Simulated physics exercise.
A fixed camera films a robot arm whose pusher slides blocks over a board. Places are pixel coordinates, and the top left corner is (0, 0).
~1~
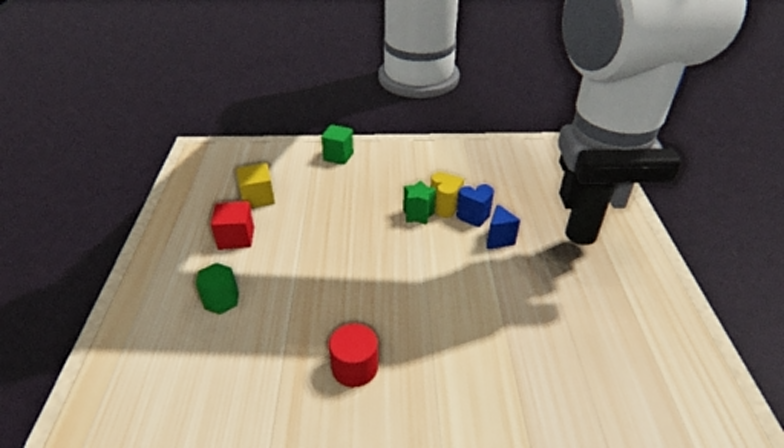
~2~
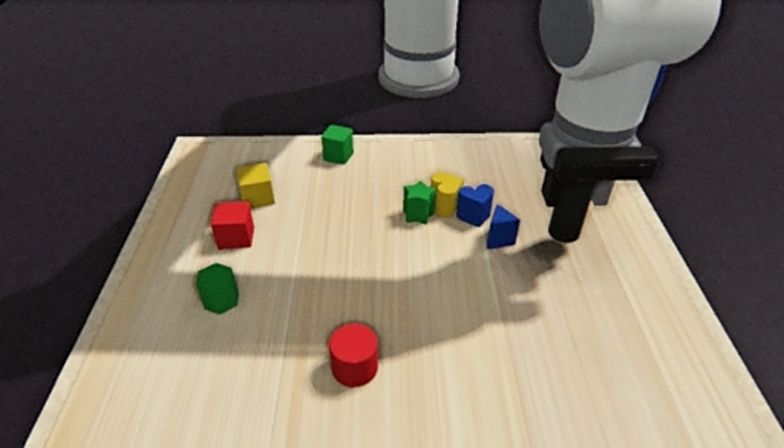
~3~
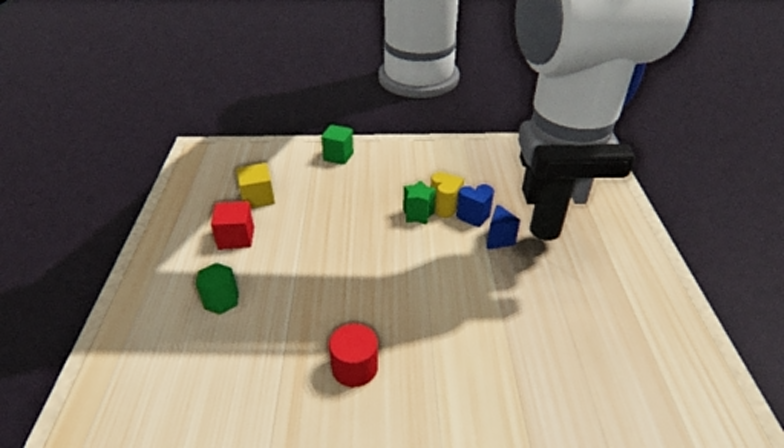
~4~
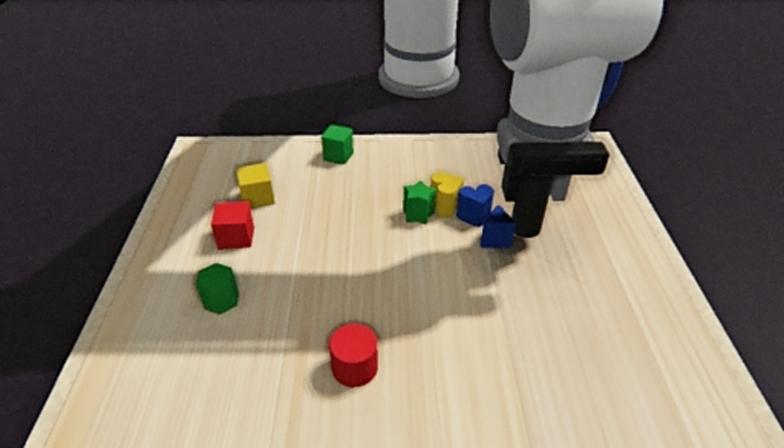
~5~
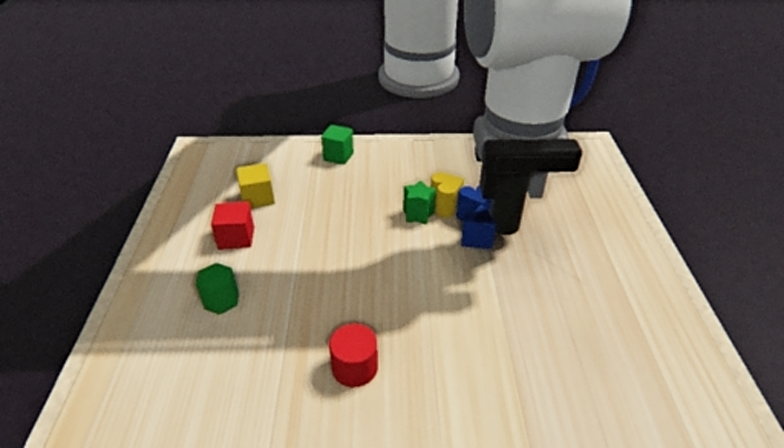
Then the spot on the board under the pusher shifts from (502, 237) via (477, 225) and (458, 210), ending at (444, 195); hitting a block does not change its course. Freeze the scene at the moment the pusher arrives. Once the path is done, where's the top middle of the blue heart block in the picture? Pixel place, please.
I'd guess (451, 155).
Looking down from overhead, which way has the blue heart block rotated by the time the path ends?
Spin direction: Clockwise.
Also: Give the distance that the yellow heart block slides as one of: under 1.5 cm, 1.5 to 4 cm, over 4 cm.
The answer will be the long band, over 4 cm.
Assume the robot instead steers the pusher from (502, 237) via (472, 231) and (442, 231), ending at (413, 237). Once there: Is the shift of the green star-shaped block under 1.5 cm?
I'd say yes.
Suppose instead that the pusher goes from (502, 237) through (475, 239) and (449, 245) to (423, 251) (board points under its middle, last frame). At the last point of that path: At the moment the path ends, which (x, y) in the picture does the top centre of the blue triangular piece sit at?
I predict (396, 225).
On the path given first. Halfway along, pusher at (468, 206); yellow heart block at (432, 170), turned 30° anticlockwise; blue heart block at (461, 176), turned 45° clockwise; blue triangular piece at (468, 214), turned 30° anticlockwise.
At the end, pusher at (445, 183); green star-shaped block still; yellow heart block at (417, 161), turned 40° anticlockwise; blue heart block at (451, 155), turned 80° clockwise; blue triangular piece at (468, 214), turned 30° anticlockwise.
